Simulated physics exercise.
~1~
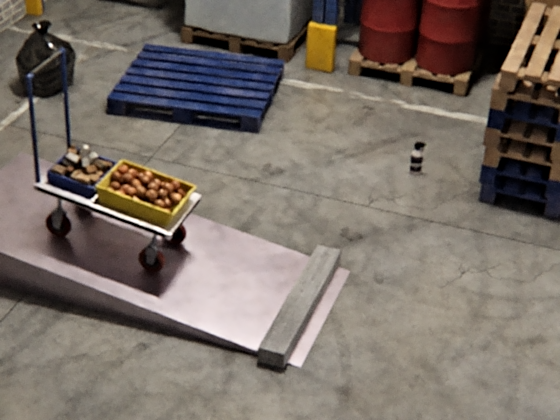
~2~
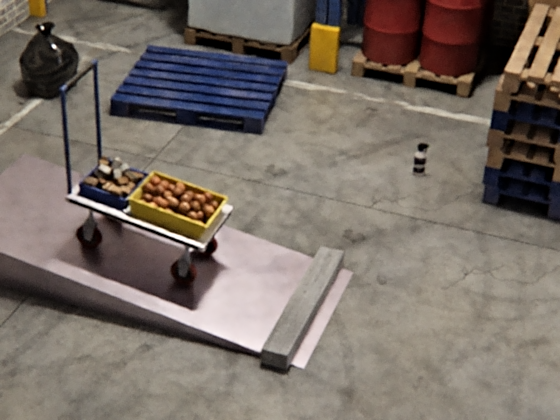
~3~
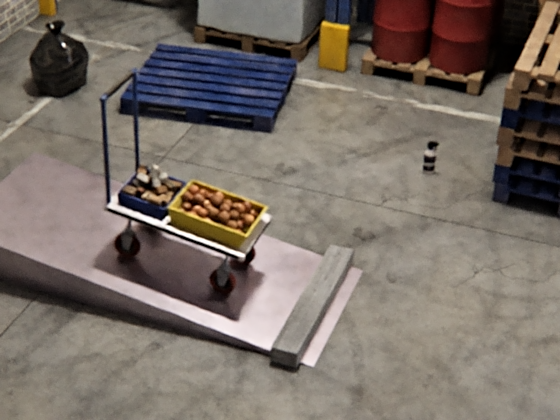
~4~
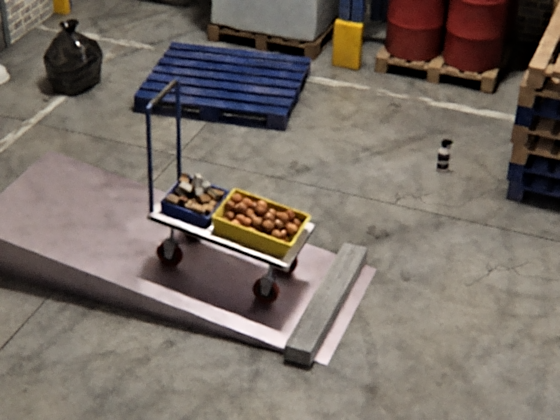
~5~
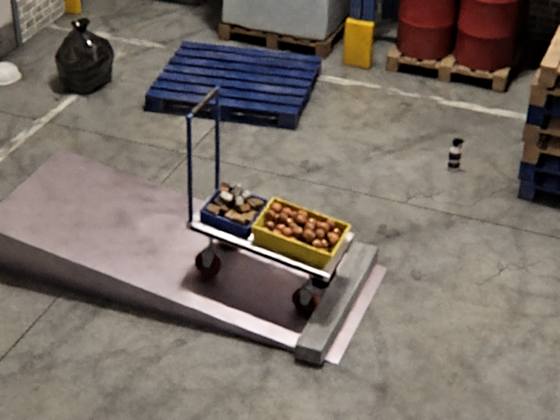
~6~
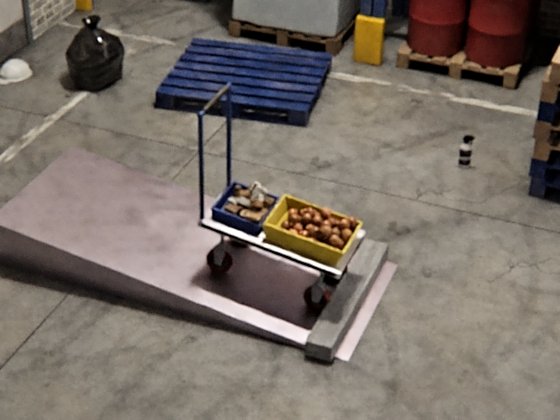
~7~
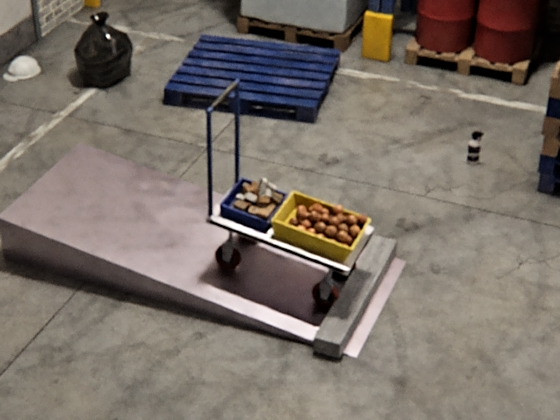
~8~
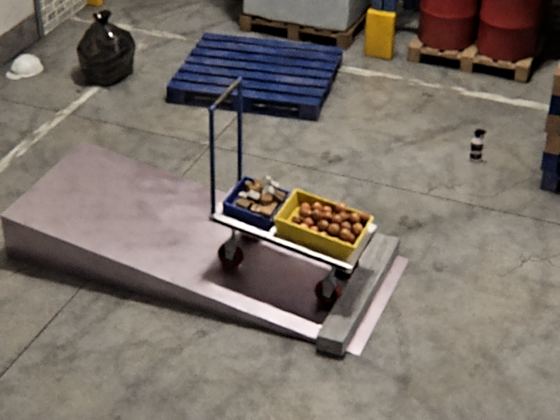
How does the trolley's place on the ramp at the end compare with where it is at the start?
At the start the trolley is further up the ramp, at the left of the view and well short of the low grey step. At the end it stands at the lower end of the ramp, right by the step.
